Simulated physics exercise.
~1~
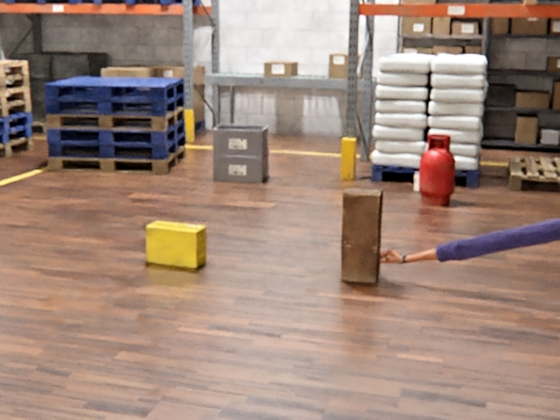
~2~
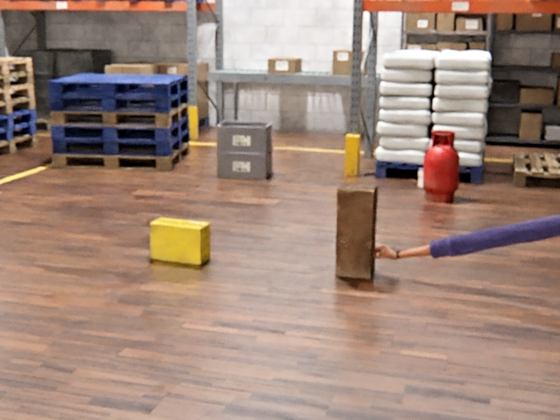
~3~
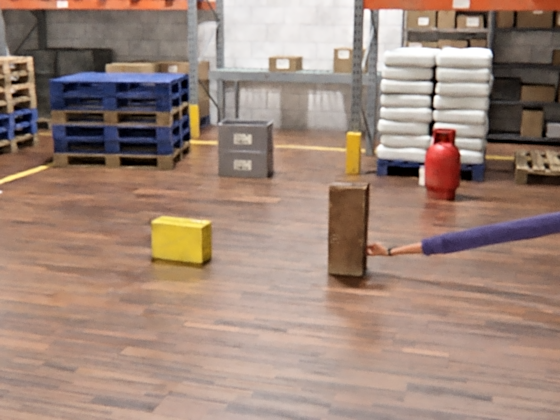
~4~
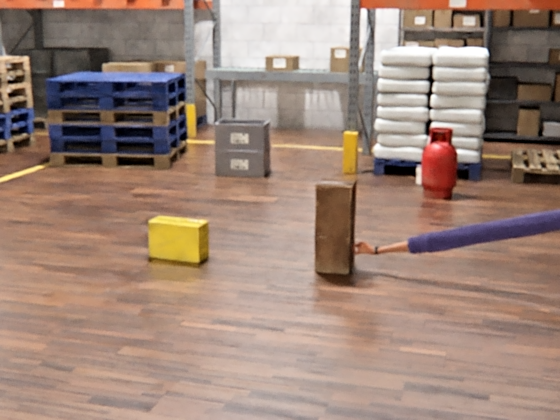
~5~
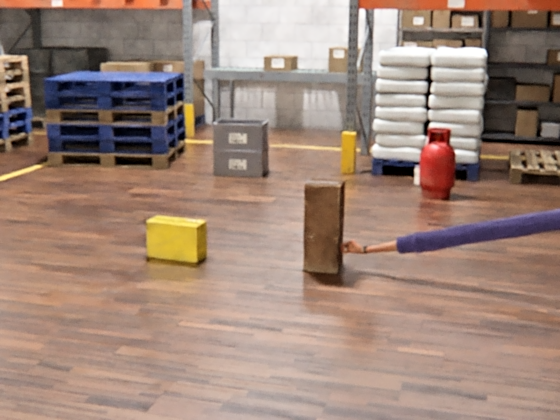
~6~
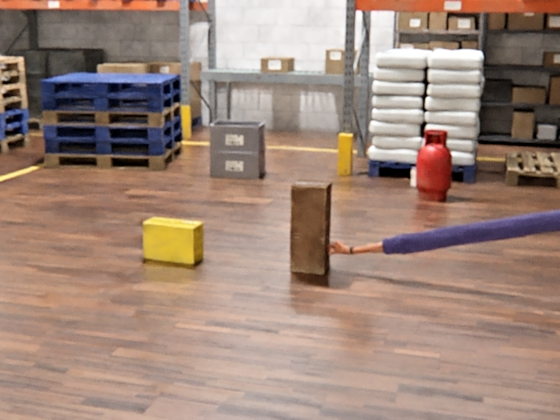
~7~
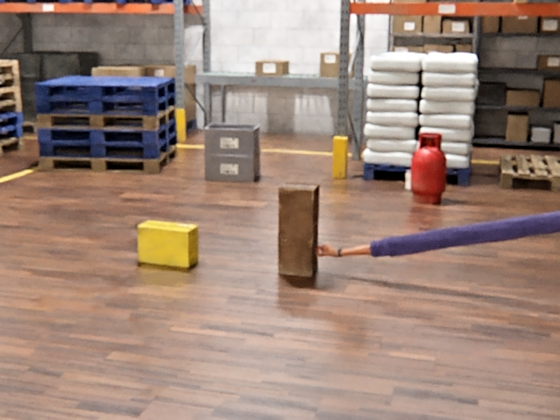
An arm in a purple sleeve reaches in from the right of a warehouse with a dark wood-plank floor, seen from a slightly swaying, raised viewpoint. Its outstretched fingers touch the lower part of a tall brown box standing upright near the middle, while a yellow parcel sits to the left. Behind are stacked blue pallets, grey crates, white sacks, a red gas cylinder and shelving. The hand slowly pushes the brown box leftward, and it slides steadily without tipping. By the end the box still stands upright, closer to the unmoved yellow parcel, with the hand beside it.
